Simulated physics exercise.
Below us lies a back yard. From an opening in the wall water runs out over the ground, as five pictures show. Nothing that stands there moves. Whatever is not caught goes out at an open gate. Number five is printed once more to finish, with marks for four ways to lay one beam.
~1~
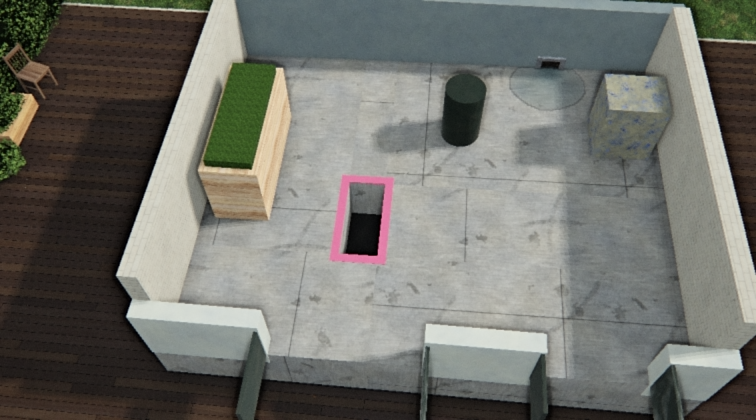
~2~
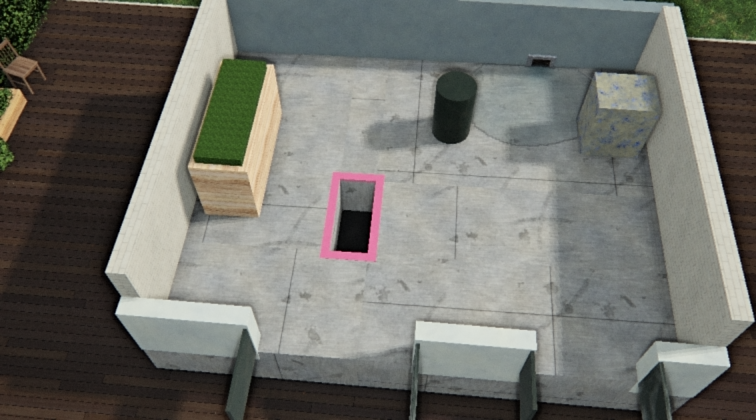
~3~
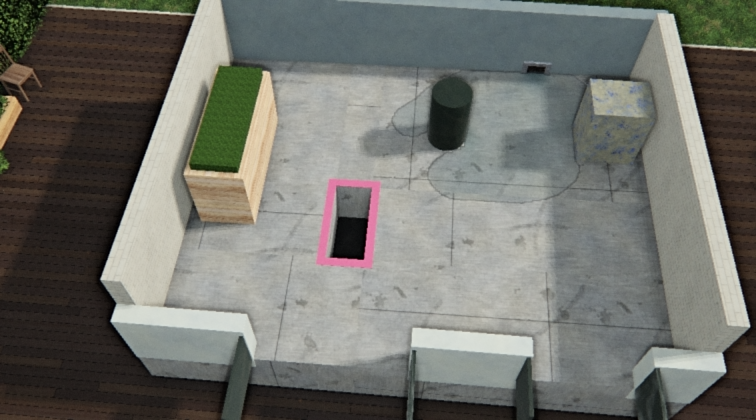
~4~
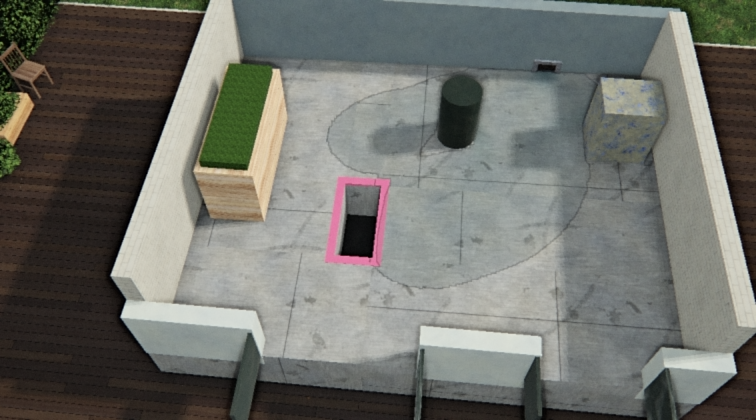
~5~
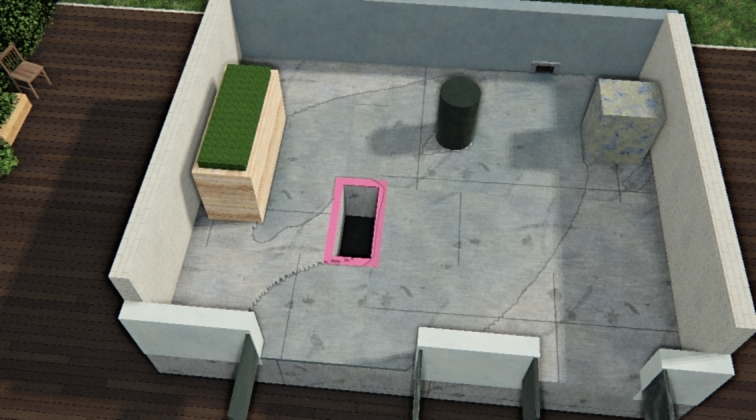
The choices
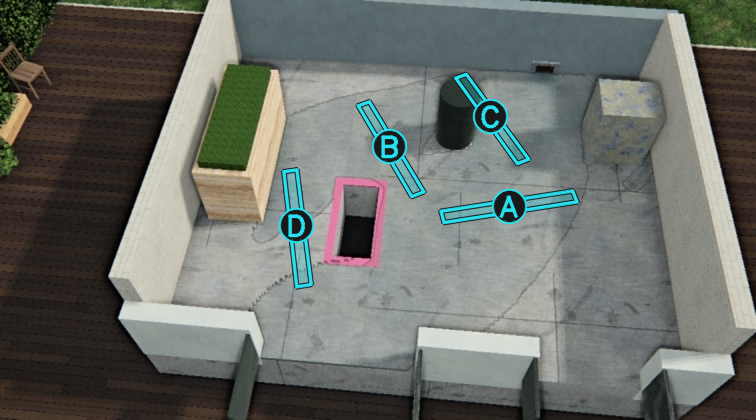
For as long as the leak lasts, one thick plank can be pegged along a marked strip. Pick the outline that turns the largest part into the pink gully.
A.
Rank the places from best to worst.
A, D, B, C.
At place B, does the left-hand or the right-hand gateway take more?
More leaves on the left.
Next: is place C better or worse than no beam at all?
Worse.
On the marked copy, A from (442, 216) to (574, 196); B from (363, 103) to (417, 194); C from (461, 76) to (523, 161); D from (290, 170) to (304, 285).
For place A, about 64 % of the stream runs into the pink gully, about 33 % out by the gates.
For place B, about 21 % of the stream runs into the pink gully, about 72 % out by the gates.
For place C, about 6 % of the stream runs into the pink gully, about 87 % out by the gates.
For place D, about 40 % of the stream runs into the pink gully, about 54 % out by the gates.
